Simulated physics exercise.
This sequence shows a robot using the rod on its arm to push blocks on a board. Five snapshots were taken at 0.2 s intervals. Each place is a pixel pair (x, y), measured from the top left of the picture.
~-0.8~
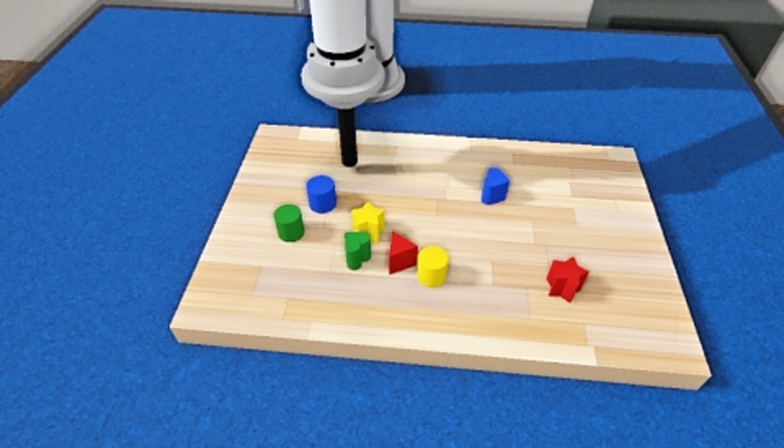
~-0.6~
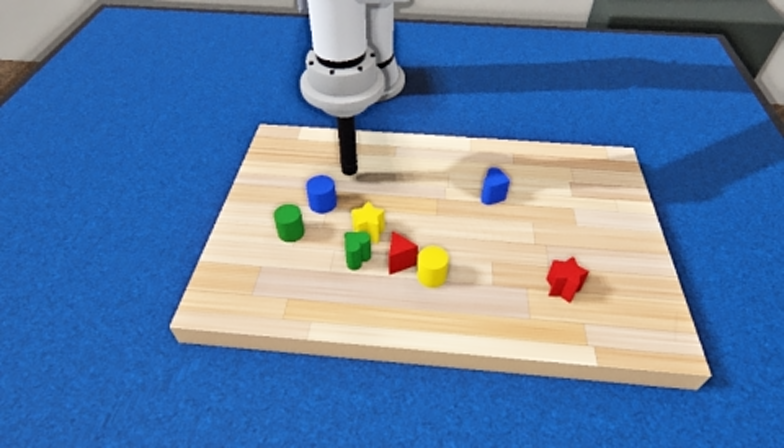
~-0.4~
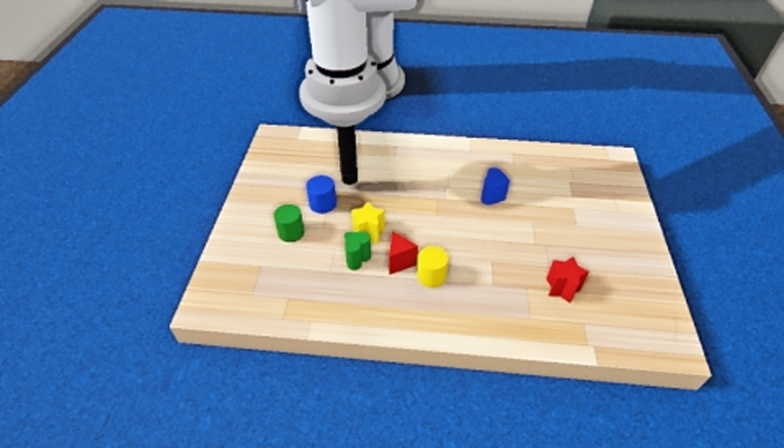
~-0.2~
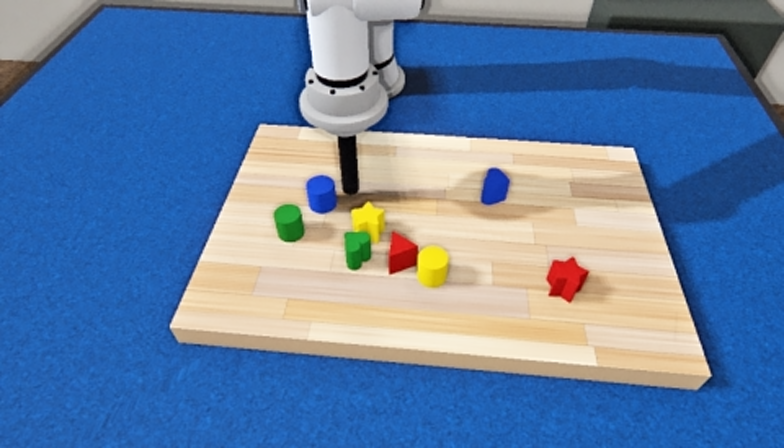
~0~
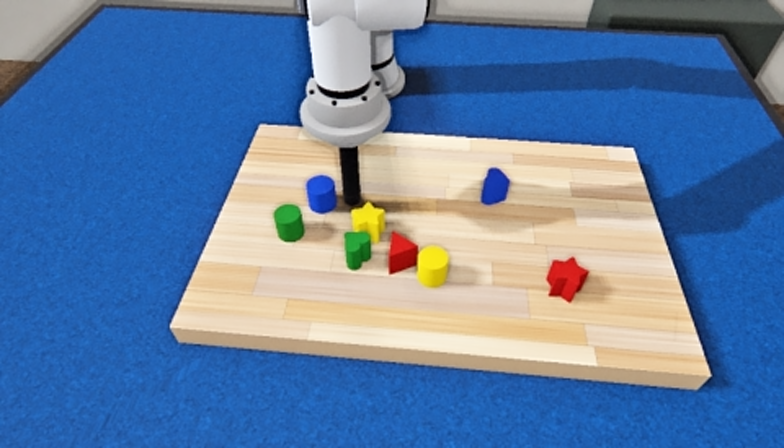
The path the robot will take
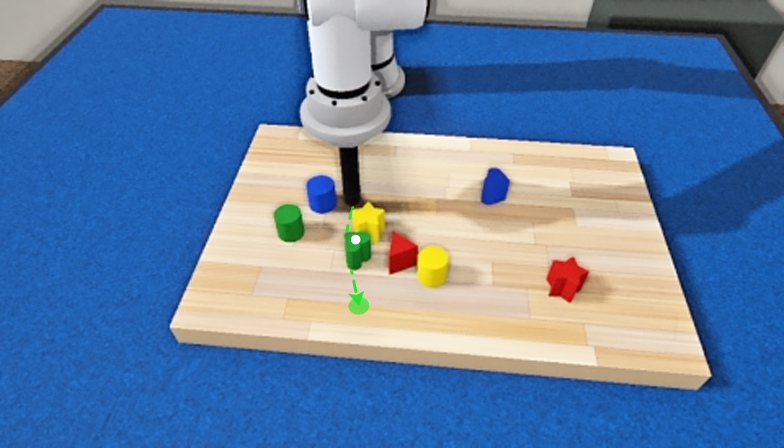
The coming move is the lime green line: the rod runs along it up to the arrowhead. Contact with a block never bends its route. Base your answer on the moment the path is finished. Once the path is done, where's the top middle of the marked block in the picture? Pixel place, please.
Pixel (376, 265).
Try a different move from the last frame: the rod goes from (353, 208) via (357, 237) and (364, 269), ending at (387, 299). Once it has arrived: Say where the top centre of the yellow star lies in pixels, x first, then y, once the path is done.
I think it will end close to (379, 229).
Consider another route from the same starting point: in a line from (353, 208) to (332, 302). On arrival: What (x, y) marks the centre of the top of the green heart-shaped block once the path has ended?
Its top middle is near (358, 253).
The line goes from (353, 208) through (348, 253) to (359, 306); the dot is on the green heart-shaped block.
On the path given first. One third of the way, rod (346, 231); yellow star (368, 218), turned 40° anticlockwise.
Two thirds of the way, rod (351, 264); green heart-shaped block (370, 258), turned 70° anticlockwise; yellow star (368, 221), turned 70° anticlockwise.
At the end, rod (358, 299); blue disc unmoved; green heart-shaped block (376, 265), turned 105° anticlockwise; yellow star (368, 221), turned 70° anticlockwise.
